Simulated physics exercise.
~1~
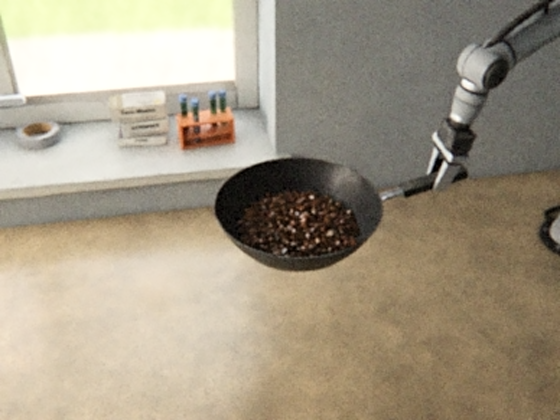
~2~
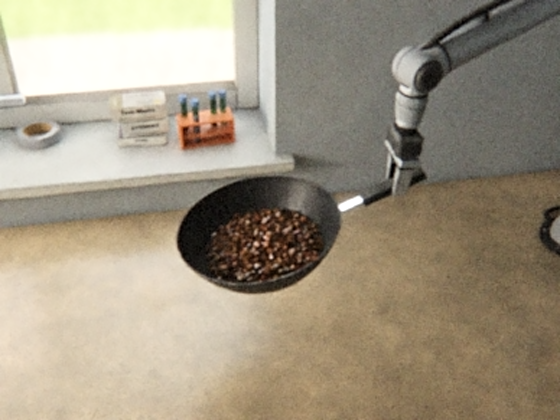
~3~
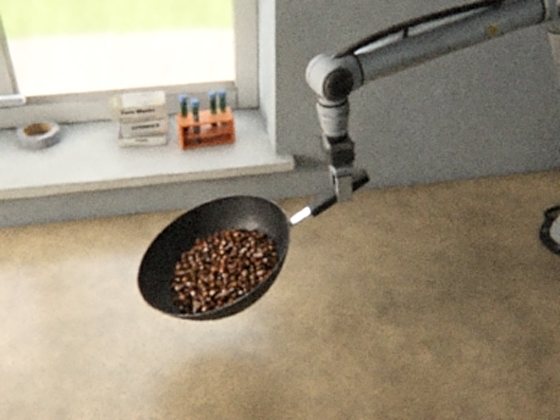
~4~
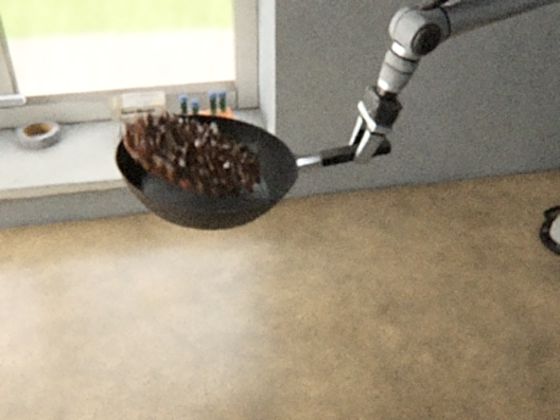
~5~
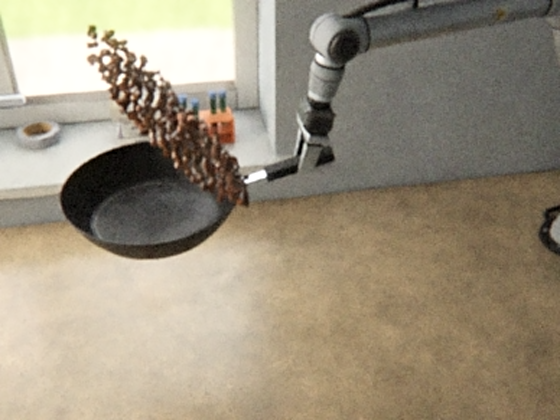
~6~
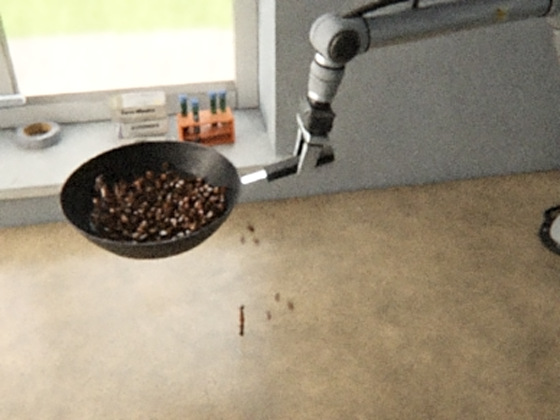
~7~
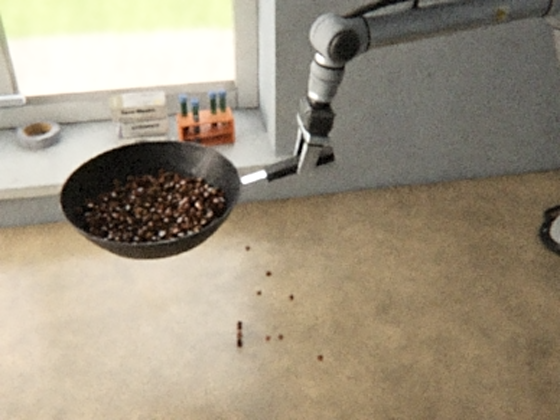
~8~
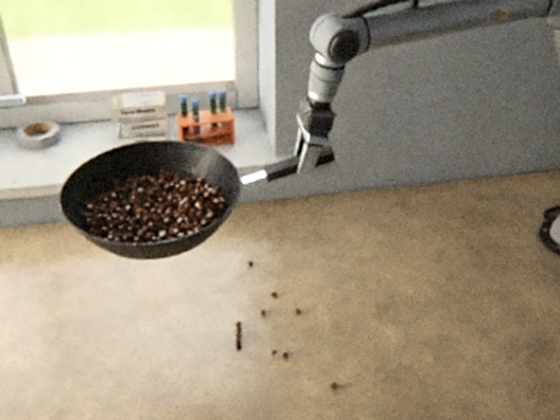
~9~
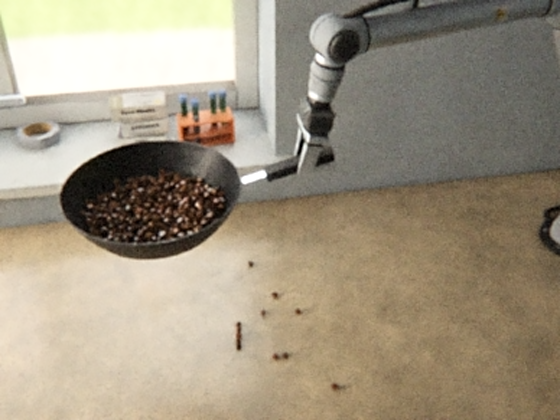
A grey robot arm reaching in from the upper right holds a dark frying pan heaped with small brown pellets above a tan tabletop, seen from slightly above. Behind, a windowsill carries a roll of tape, a small labelled box and an orange rack of blue-capped tubes. The arm carries the pan left and downward, then swings it sharply up, and the pellets slide toward its far left side. They fly out in a tall slanting sheet as the pan moves further left and levels. Most drop back into the pan, while a few fall and scatter on the table below, where they lie still beneath the motionless pan.
